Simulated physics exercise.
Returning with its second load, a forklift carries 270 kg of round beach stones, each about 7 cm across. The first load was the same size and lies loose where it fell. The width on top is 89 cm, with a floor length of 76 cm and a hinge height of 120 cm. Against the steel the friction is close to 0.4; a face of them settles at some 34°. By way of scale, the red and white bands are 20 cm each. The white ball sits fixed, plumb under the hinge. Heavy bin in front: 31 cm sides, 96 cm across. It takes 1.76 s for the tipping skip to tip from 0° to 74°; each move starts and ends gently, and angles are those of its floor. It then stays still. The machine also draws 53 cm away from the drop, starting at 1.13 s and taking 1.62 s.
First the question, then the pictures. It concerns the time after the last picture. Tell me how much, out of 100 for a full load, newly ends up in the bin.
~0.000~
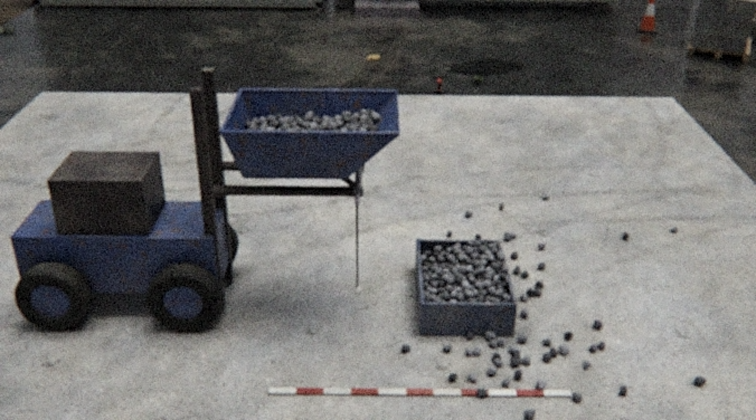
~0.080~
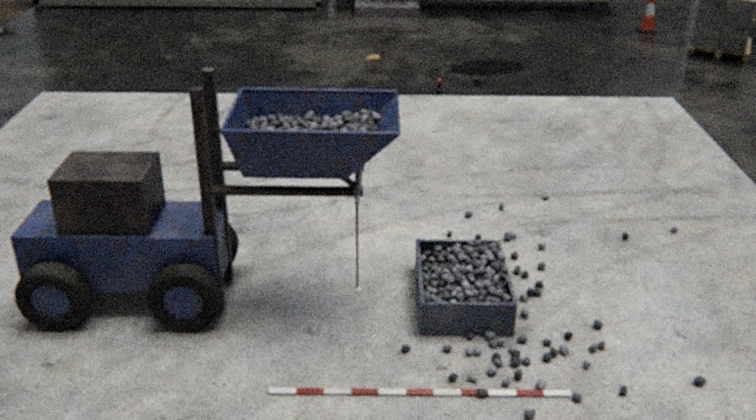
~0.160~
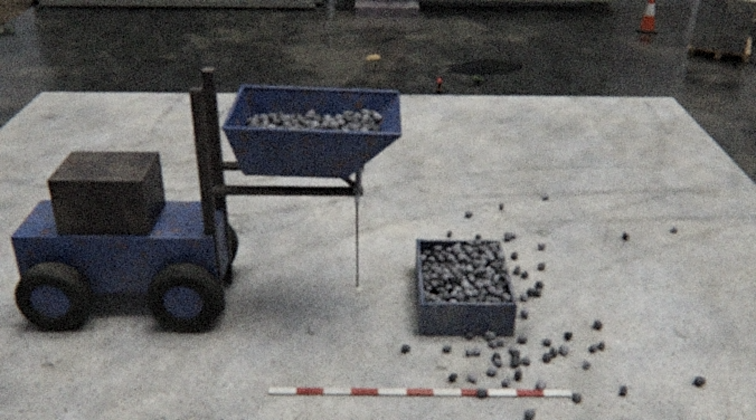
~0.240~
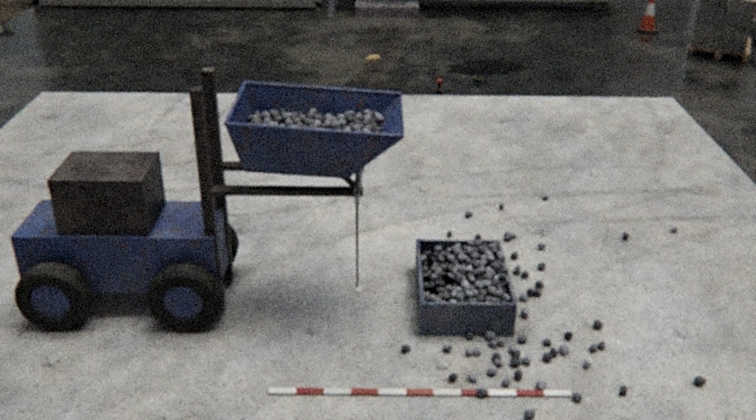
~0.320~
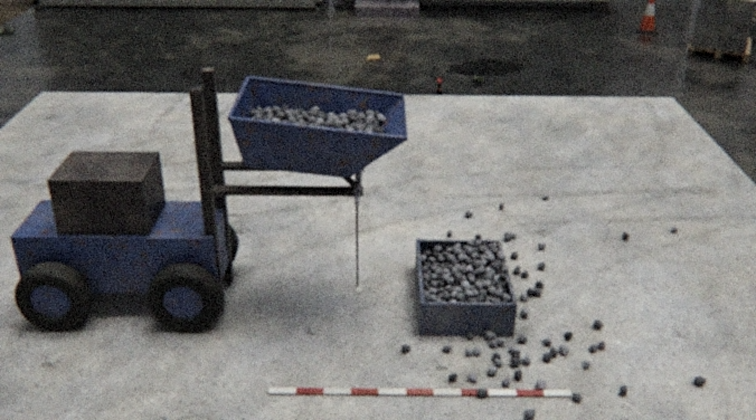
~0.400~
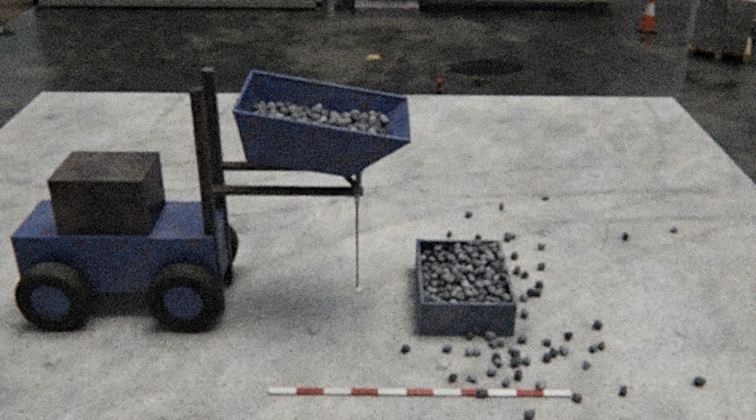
Some 47 out of 100.
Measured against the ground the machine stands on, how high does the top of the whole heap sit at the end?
I'd say close to 48 cm above the ground.
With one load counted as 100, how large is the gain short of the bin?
Some 10 per cent of a load.
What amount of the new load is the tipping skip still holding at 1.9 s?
Held: Around 20 % of the load.
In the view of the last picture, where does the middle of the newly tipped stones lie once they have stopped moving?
Middle: Approx. (470, 293) px.
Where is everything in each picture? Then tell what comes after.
In the first frame, the tipping skip is at 0°, its lip at (399, 134); the top of the load is at (361, 119). The earlier load is highest near (492, 270), 34 cm above ground level, 89 % in the bin, 10 % beside or beyond the bin.
In the second frame, the tipping skip is at 0°, its lip at (400, 134); the top of the load is at (352, 118); the stones move at 0.1 m/s on average.
In the third frame, the tipping skip is at 2°, its lip at (401, 135); the top of the load is at (304, 119); the stones move at 0.2 m/s on average.
In the fourth frame, lip at (404, 137), floor tilted 4°, highest stones at (286, 117); the stones move at 0.3 m/s on average.
In the fifth frame, the tipping skip is at 6°, its lip at (407, 139); the top of the load is at (277, 115); the stones move at 0.4 m/s on average.
In the sixth frame, lip at (411, 142), floor tilted 10°, highest stones at (280, 110); the stones move at 0.4 m/s on average.
After 1.3 s the floor is at 62°; in per cent of one load, 100 in the tipping skip, 89 in the bin, 10 beside or beyond the bin; the foremost stones are at (618, 296).
After 1.9 s the floor is at 74°; in per cent of one load, 22 in the tipping skip, 4 short of the bin, 149 in the bin, 24 beside or beyond the bin; the foremost stones are at (618, 296).
After 3.2 s the floor is at 74°; in per cent of one load, 0 in the tipping skip, 9 short of the bin, 136 in the bin, 55 beside or beyond the bin; the foremost stones are at (674, 269).
After 5.6 s the floor is at 74°; in per cent of one load, 0 in the tipping skip, 9 short of the bin, 136 in the bin, 55 beside or beyond the bin; the foremost stones are at (676, 269). Net gain in the bin, 47.
